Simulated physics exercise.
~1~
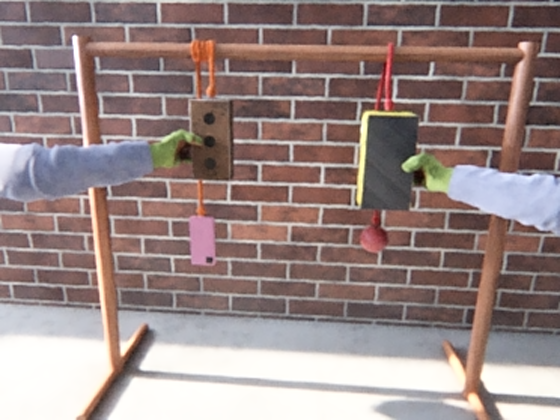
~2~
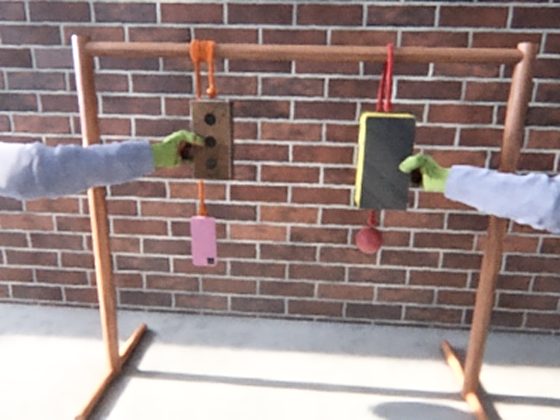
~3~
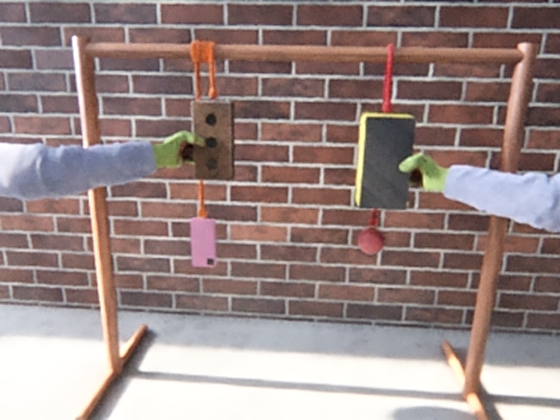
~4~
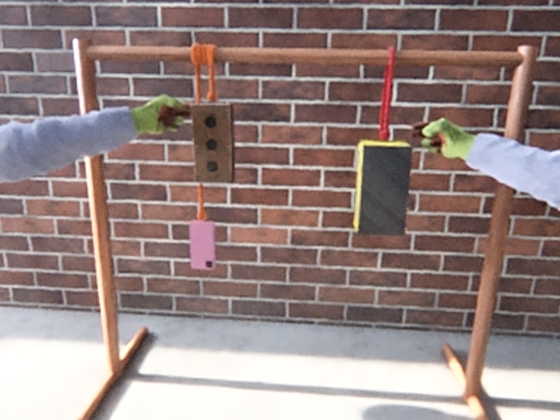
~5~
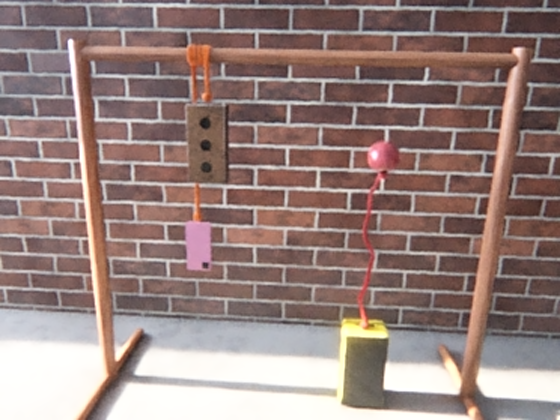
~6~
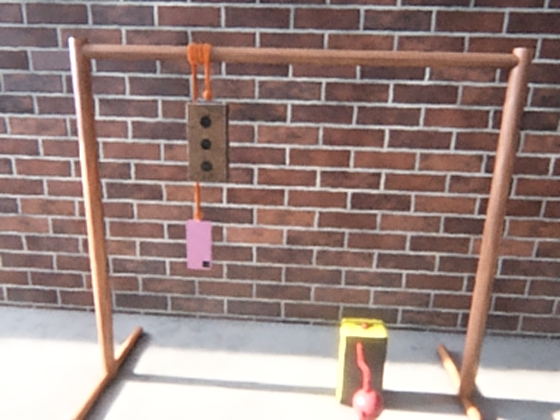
Before a brick wall, two gloved hands steady a brick and a yellow-edged case hanging by ropes from a wooden rail, then let go. The case drops to the floor, its red rope and ball following, while the brick stays hanging with the pink phone below it.
